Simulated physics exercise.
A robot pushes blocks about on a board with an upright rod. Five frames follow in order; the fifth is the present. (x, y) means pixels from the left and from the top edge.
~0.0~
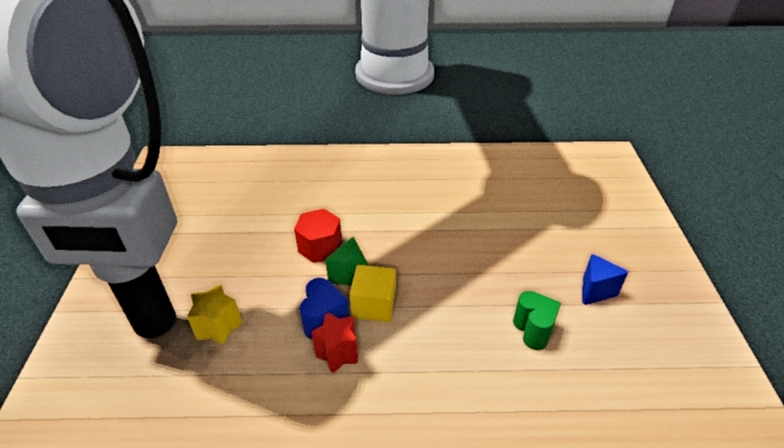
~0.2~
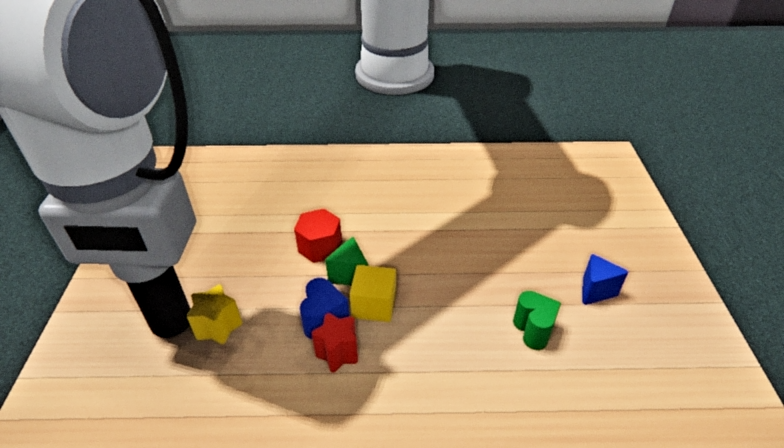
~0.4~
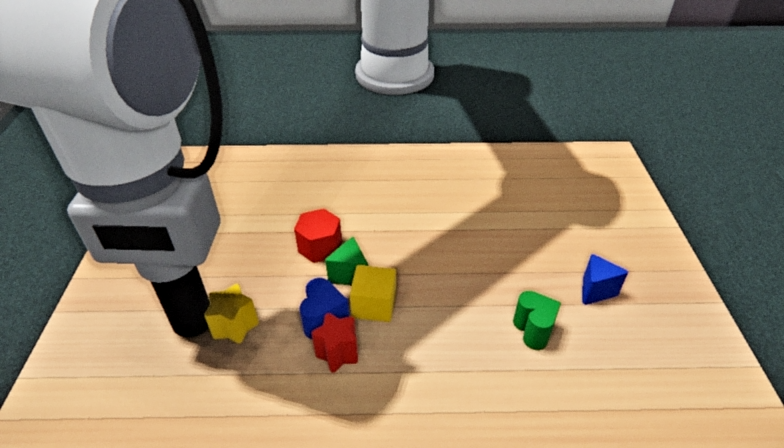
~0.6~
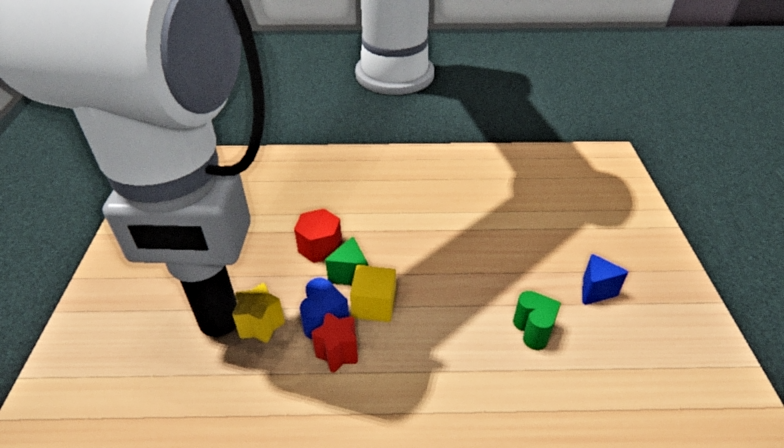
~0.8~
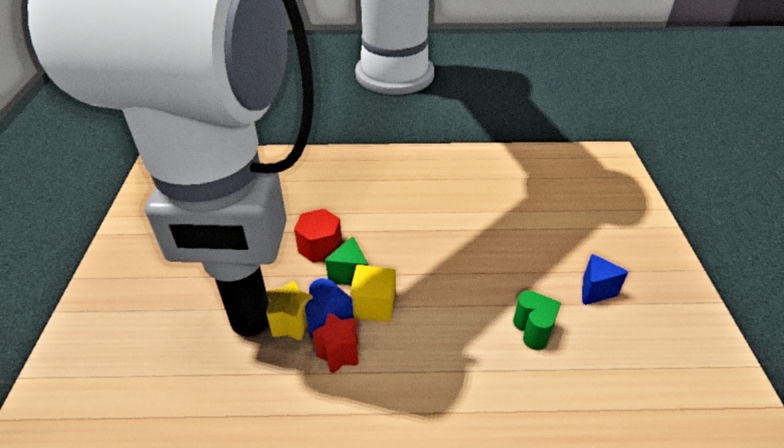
A grey and white robot arm with a black rod reaches down over the left side of a pale wooden board, seen from above at a fixed angle. A yellow star sits beside the rod, with red, green, blue and yellow blocks clustered near the middle and a green heart and blue triangle at right. The arm slides rightward, meets the star and pushes it against the blue block, which shifts slightly.
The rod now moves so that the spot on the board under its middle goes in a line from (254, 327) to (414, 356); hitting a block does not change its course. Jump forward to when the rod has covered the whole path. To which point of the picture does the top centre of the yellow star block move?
The middle of its top is at (441, 308).
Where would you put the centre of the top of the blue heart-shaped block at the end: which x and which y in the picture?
The middle of its top is at (462, 285).
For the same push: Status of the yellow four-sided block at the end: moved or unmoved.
From what I can tell, it won't keep its place.
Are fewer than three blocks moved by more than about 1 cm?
Answer: No.
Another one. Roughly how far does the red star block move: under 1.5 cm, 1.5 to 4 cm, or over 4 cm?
It goes a long way, over 4 cm.
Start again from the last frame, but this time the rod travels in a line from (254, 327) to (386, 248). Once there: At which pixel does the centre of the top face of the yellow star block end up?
Its top middle will sit at (357, 275).
On the path given first. One third of the way, rod (304, 330); yellow star block (339, 302), turned 15° anticlockwise; blue heart-shaped block (377, 298); red star block (346, 336), turned 45° clockwise; yellow four-sided block (402, 273), turned 50° anticlockwise.
Two thirds of the way, rod (359, 339); yellow star block (391, 305), turned 25° anticlockwise; blue heart-shaped block (427, 293), turned 15° anticlockwise; red star block (374, 354), turned 105° clockwise; yellow four-sided block (430, 262), turned 85° anticlockwise.
At the end, rod (414, 348); yellow star block (441, 308), turned 40° anticlockwise; blue heart-shaped block (462, 285), turned 60° anticlockwise; red star block (392, 365), turned 150° clockwise; yellow four-sided block (435, 259), turned 105° anticlockwise.
